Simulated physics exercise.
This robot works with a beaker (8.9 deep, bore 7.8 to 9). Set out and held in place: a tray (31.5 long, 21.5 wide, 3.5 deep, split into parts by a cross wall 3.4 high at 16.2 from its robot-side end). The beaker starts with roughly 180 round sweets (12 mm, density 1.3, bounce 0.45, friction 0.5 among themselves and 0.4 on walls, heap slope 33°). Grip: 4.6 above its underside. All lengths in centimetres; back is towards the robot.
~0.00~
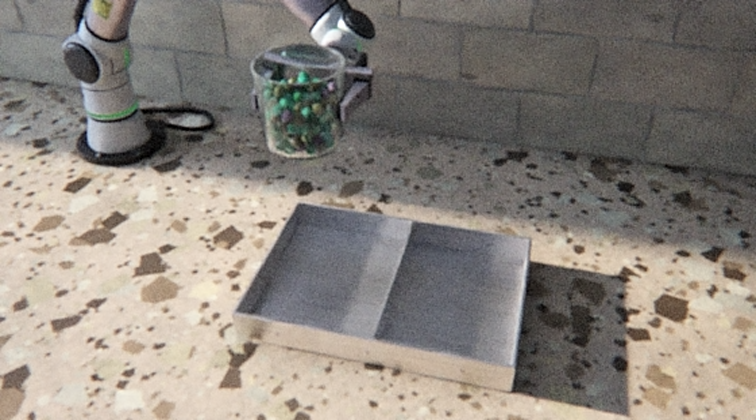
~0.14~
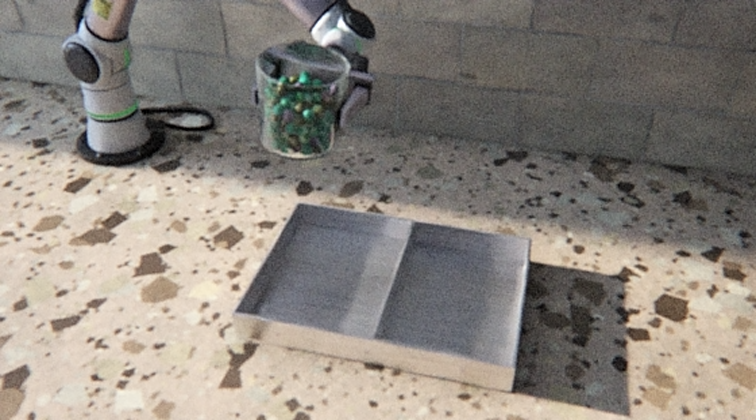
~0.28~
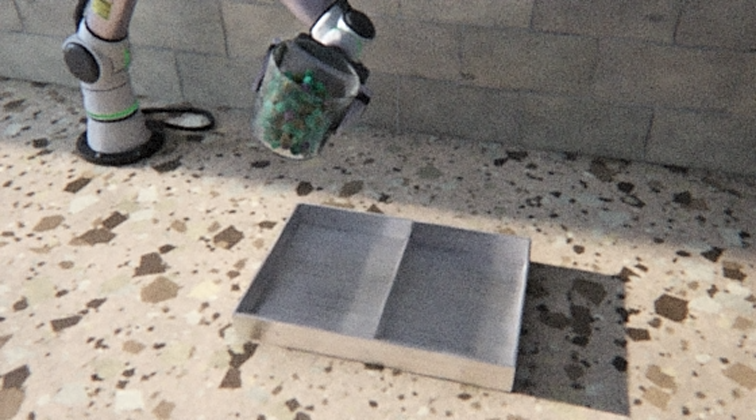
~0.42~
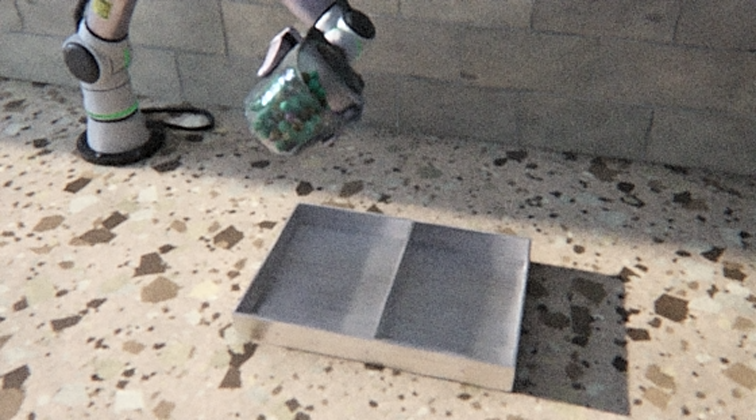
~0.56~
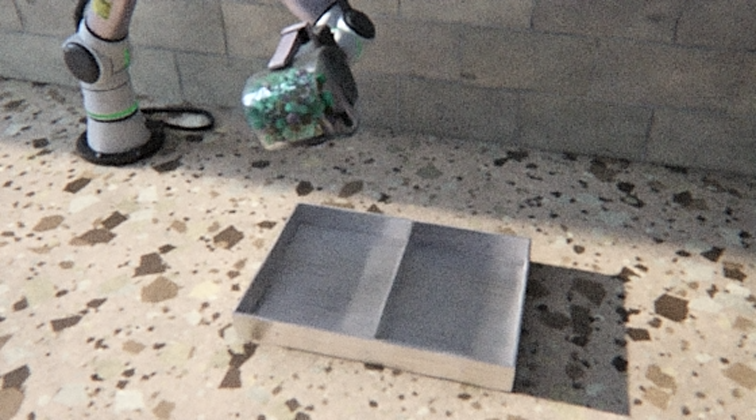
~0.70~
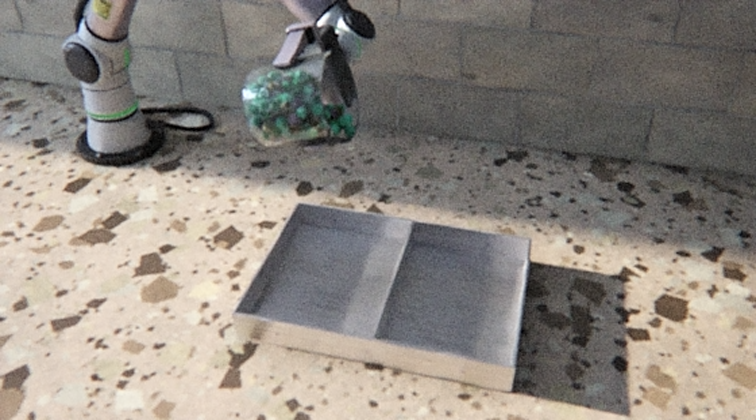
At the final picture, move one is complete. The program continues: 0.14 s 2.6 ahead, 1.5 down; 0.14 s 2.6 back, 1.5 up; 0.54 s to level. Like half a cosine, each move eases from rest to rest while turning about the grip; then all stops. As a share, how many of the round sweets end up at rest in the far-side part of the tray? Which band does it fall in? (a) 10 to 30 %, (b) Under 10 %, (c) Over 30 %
The answer is b.
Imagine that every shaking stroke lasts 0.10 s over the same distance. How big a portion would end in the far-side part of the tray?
I'd expect close to 5 in a hundred.
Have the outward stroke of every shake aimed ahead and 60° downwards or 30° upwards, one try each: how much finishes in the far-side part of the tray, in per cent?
First try some 0 %, second try some 5 %.
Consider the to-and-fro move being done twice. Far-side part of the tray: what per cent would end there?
About 5 per cent, then.
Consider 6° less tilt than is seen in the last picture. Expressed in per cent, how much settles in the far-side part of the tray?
0 %.
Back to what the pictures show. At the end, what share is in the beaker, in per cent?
Around 95 in a hundred.
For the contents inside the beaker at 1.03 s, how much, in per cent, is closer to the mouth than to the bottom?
Around 40 in a hundred.
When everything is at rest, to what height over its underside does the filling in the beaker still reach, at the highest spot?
I'd say near 8.0 cm from the bottom.
After 1.03 s, tilted 73° forward, highest piece 28 above the table; 165 in the beaker, 2 in the far-side part, 9 in flight or on a rim.
After 1.36 s, tilted 16° forward, highest piece 29 above the table; 163 in the beaker, 9 in the robot-side part, 4 in the far-side part.
After 1.72 s, level, highest piece 29 above the table; 163 in the beaker, 9 in the robot-side part, 4 in the far-side part.
After 2.77 s, level, highest piece 29 above the table; 163 in the beaker, 9 in the robot-side part, 4 in the far-side part.
At rest, 163 in the beaker, 9 in the robot-side part, 4 in the far-side part. That is 2 % in the far-side part of the tray.
